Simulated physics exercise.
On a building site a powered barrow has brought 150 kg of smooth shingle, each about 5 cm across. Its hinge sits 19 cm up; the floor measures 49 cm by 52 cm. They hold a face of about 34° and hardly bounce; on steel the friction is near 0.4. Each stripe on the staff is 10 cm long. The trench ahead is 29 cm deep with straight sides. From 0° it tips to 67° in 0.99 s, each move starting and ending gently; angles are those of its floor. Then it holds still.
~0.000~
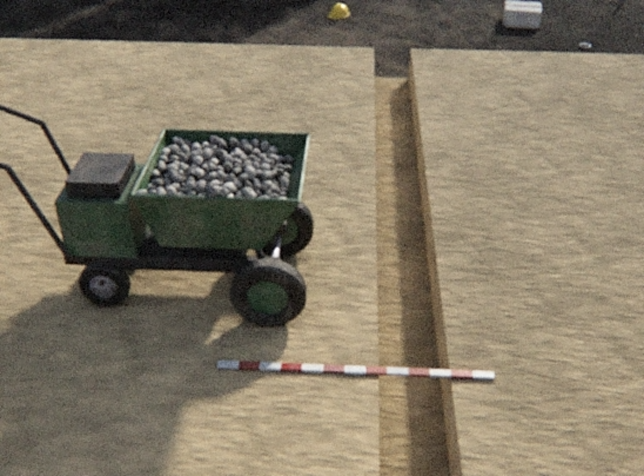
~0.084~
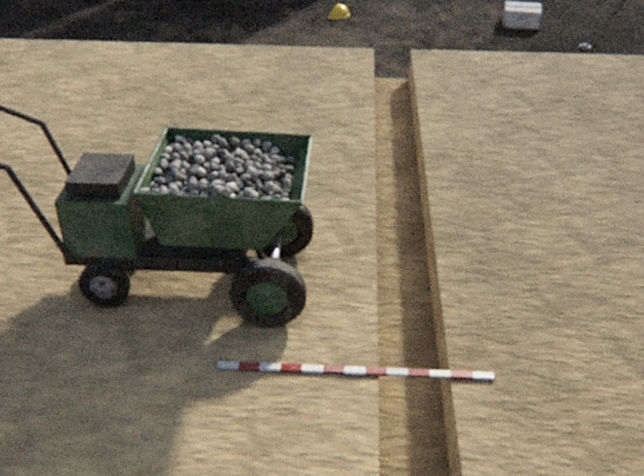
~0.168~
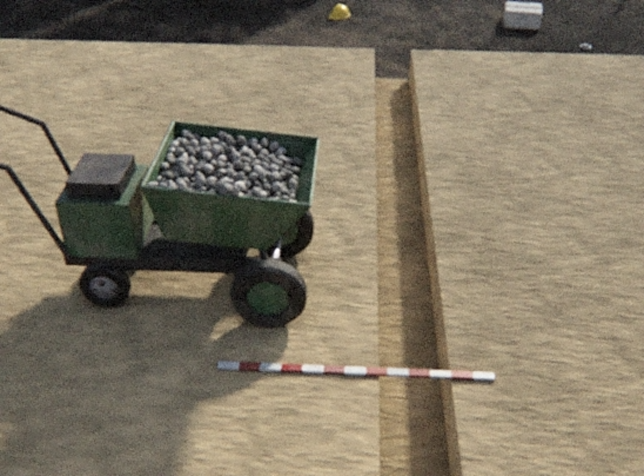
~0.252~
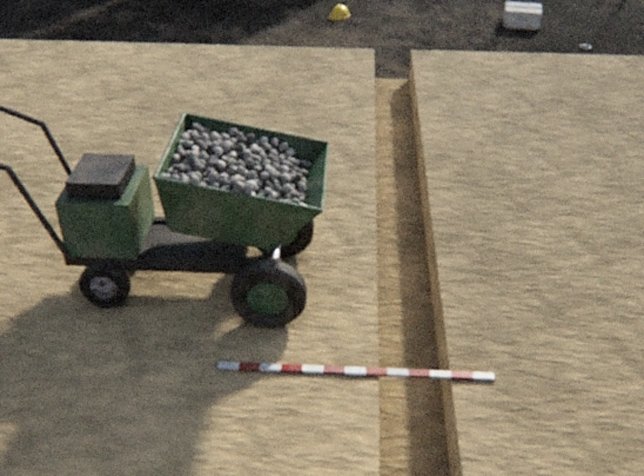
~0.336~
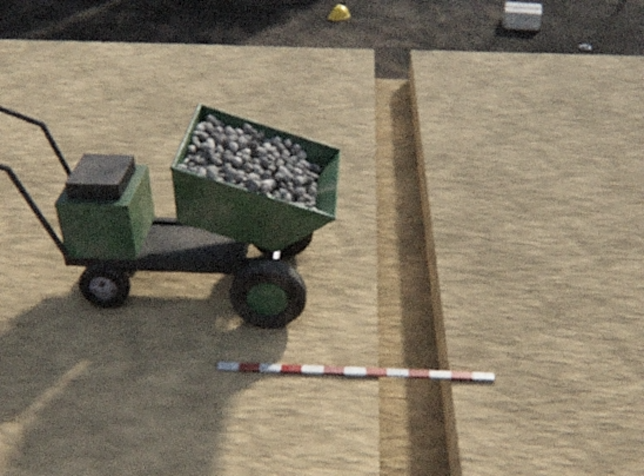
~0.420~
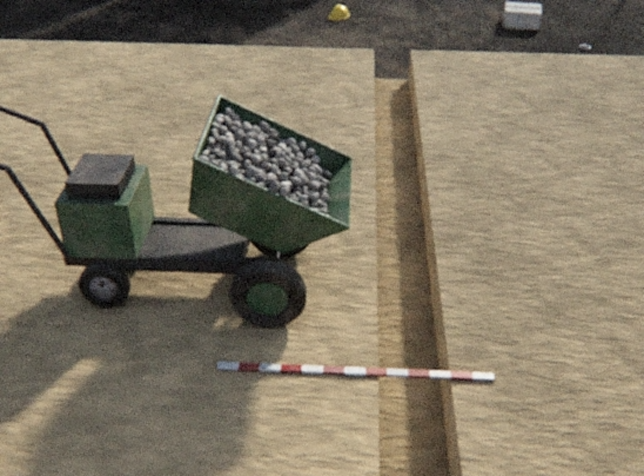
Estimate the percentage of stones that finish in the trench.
Roughly 74 per cent ends in the trench.
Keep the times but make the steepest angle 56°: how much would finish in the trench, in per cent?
It would be near 45 per cent.
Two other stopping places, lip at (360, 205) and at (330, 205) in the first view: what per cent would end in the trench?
About 20 and 45 per cent.
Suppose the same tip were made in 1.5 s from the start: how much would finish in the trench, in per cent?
It would be near 80 per cent.
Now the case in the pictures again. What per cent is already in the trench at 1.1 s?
Some 25 per cent.
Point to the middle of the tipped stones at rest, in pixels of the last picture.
Near (414, 319).
After 0.7 s the floor is at 56°; 100 % in the tray; the foremost stones are at (380, 238).
After 1.1 s the floor is at 67°; 68 % in the tray, 27 % in the trench, 5 % past the trench; the foremost stones are at (472, 307).
After 1.4 s the floor is at 67°; 37 % in the tray, 43 % in the trench, 20 % past the trench; the foremost stones are at (582, 293).
After 3.4 s the floor is at 67°; 5 % in the tray, 74 % in the trench, 20 % past the trench; the foremost stones are past the picture's edge.
